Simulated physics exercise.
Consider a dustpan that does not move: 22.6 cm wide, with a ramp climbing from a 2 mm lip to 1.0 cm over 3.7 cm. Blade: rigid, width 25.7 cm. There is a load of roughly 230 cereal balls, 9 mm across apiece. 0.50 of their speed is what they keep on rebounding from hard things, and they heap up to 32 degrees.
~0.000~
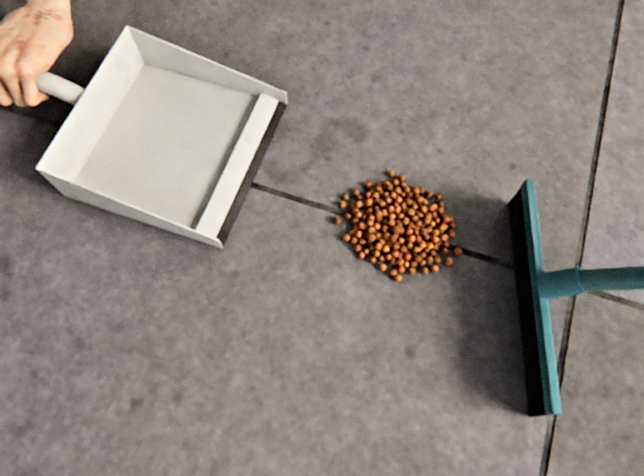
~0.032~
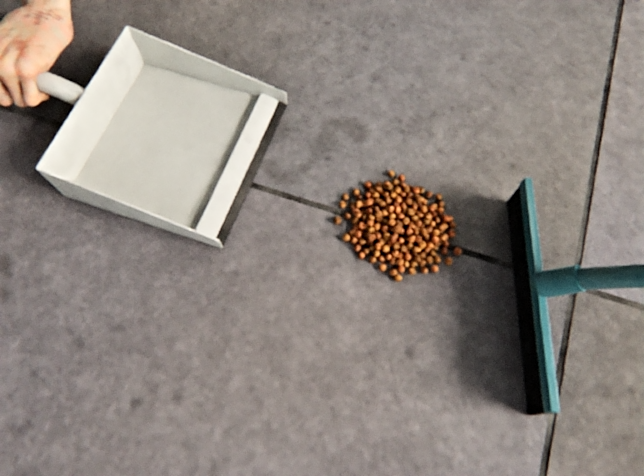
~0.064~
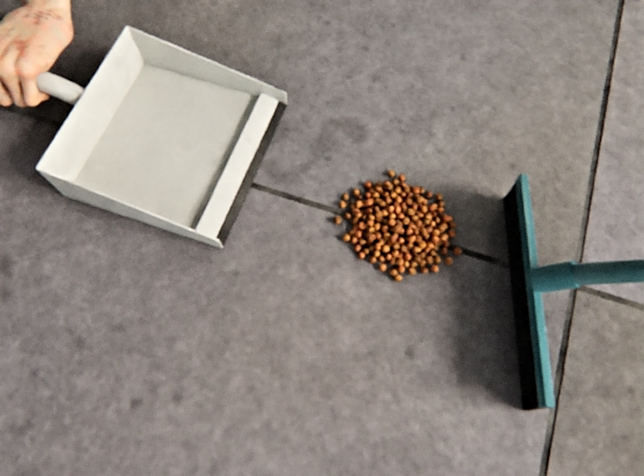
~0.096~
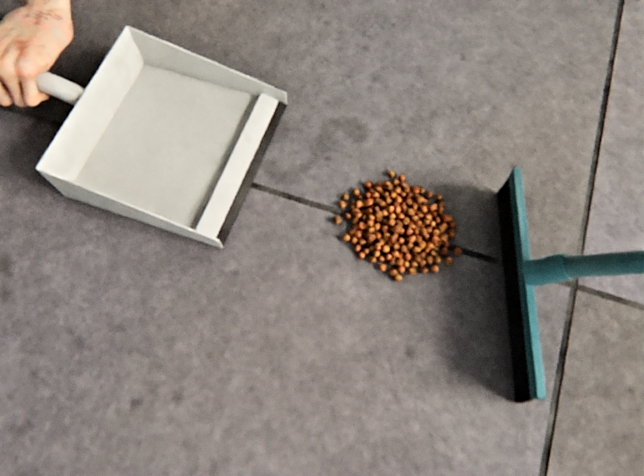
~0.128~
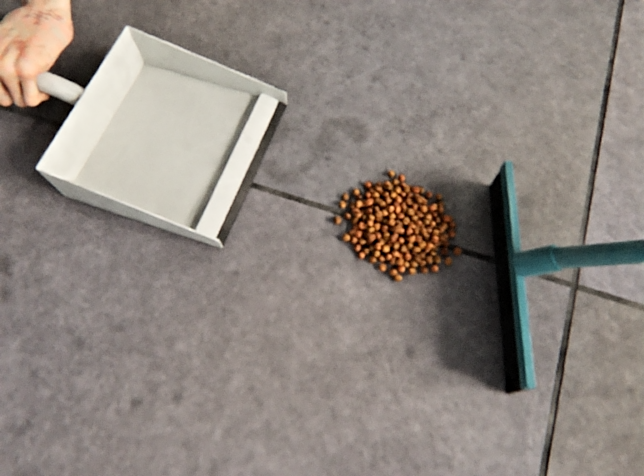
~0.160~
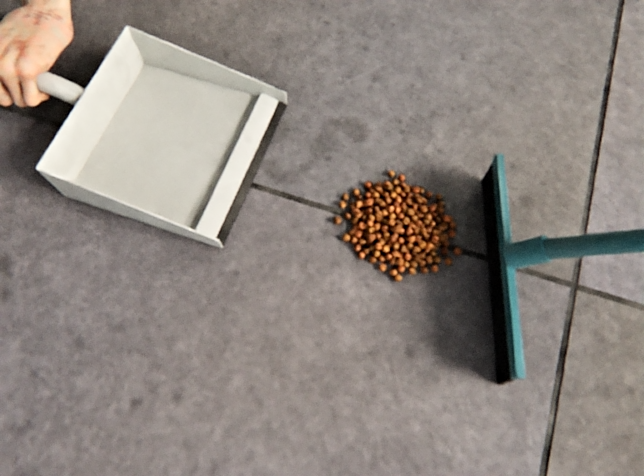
A teal squeegee-like blade on a handle slid a short way left and slightly up across the grey tiles, nearing a still pile of small brown balls, while a hand held a pale dustpan motionless.
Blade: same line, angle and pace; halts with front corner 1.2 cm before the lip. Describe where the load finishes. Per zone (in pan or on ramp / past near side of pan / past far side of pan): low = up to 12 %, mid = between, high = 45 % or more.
Pan - low, near side - low, far side - low.
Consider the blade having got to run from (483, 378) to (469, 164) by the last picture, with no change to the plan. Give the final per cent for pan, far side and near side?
That ends as pan 20, far 0, and near 15.
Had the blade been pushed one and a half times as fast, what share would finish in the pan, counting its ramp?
About 0 per cent.
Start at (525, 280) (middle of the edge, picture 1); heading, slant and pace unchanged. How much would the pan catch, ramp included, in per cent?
The pan and its ramp would take some 0 per cent.
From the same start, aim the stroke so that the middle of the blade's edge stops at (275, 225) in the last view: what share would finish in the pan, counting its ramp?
Some 25 per cent.
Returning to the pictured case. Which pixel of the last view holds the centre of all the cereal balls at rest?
After settling, the middle sits near (296, 188).
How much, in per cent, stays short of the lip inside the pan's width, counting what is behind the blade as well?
That works out near 95 percent.
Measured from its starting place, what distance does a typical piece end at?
Roughly 14 centimetres.
After 0.52 s, middle of the blade 19 cm from the lip; 0 % over the lip, far side 0 %, near side 0 %.
After 0.76 s, middle of the blade 10 cm from the lip; 0 % over the lip, far side 0 %, near side 0 %.
After 1.12 s, middle of the blade 5 cm from the lip; 0 % over the lip, far side 5 %, near side 0 %.
By 1.4 s all is still; pan 0 %, near side 0 %, far side 5 %, in front of the lip or behind the blade 95 %.
